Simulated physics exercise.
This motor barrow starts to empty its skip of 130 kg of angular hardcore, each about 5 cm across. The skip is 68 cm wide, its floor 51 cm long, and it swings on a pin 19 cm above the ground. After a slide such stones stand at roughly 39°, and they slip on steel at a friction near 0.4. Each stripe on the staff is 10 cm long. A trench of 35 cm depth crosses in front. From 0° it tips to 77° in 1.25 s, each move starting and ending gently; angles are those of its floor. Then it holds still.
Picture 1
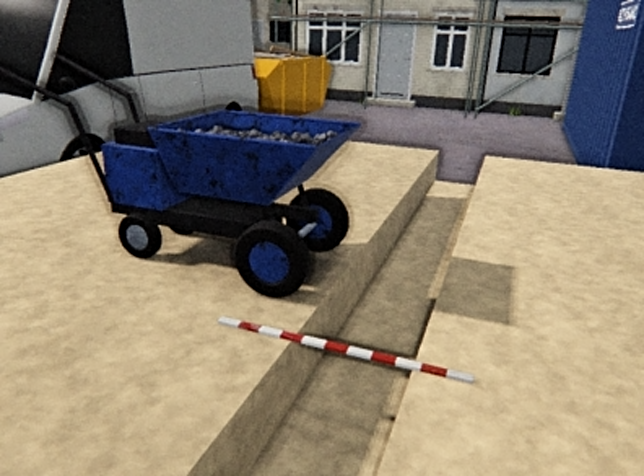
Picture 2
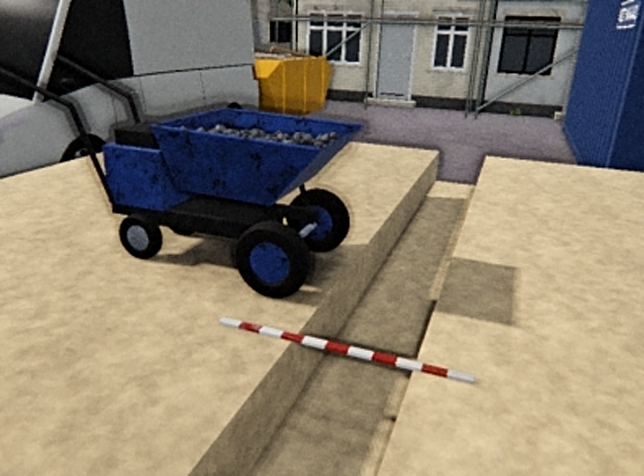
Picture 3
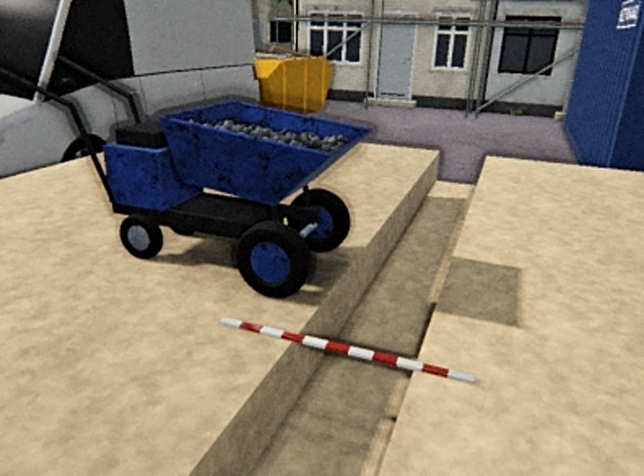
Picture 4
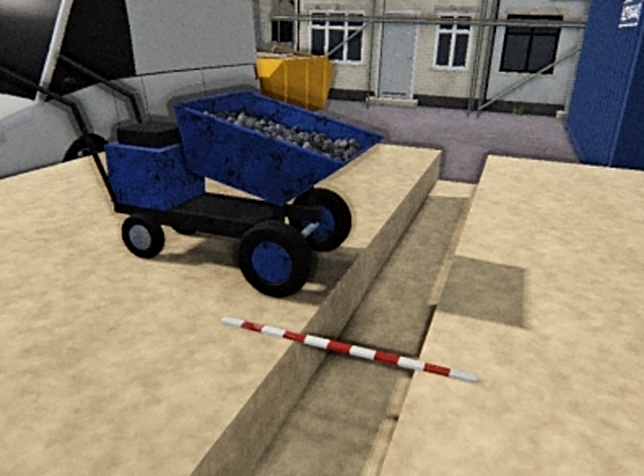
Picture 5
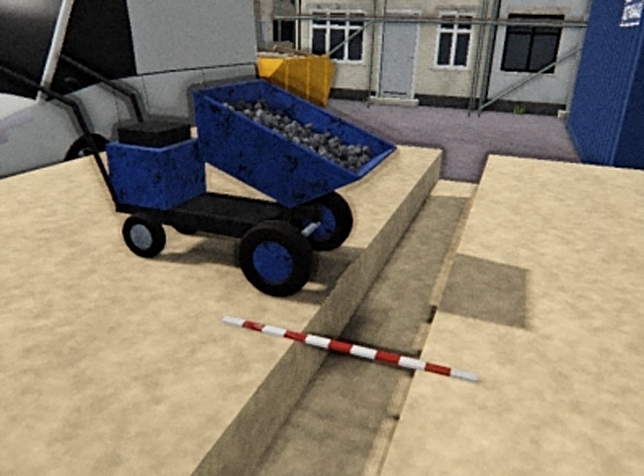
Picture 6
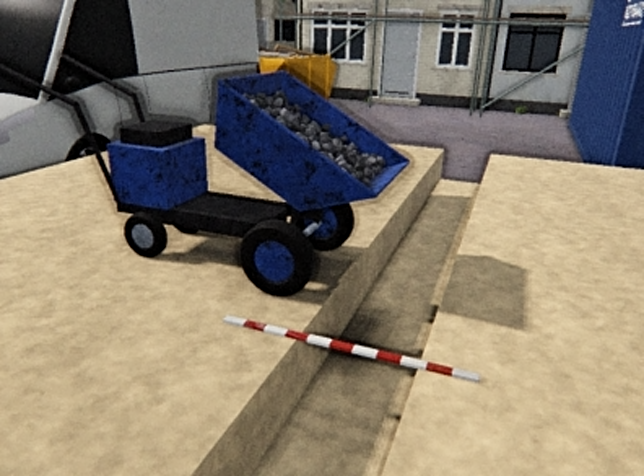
On a building site, a blue motor barrow's skip full of grey stones tilting gradually forward and right beside a trench.
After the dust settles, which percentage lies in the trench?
About 69 per cent.
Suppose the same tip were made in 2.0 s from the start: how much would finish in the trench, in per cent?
Then about 75 per cent.
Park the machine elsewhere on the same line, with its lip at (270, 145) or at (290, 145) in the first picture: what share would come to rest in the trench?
Near 100 per cent from the first place, 90 from the second.
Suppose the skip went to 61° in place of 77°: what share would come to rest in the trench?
It would be near 30 per cent.
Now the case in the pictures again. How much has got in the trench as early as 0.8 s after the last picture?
Some 20 per cent.
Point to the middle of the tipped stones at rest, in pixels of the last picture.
Near (424, 334).
Then, 0.4 s after the last picture the floor is at 65°, 100 % in the skip; the foremost stones are at (412, 251).
Then, 0.8 s after the last picture the floor is at 77°, 60 % in the skip, 22 % in the trench, 18 % past the trench; the foremost stones are at (510, 319).
Then, 1.2 s after the last picture the floor is at 77°, 22 % in the skip, 45 % in the trench, 33 % past the trench; the foremost stones are at (591, 320).
Then, 3.1 s after the last picture the floor is at 77°, 0 % in the skip, 69 % in the trench, 31 % past the trench; the foremost stones are at (608, 327).
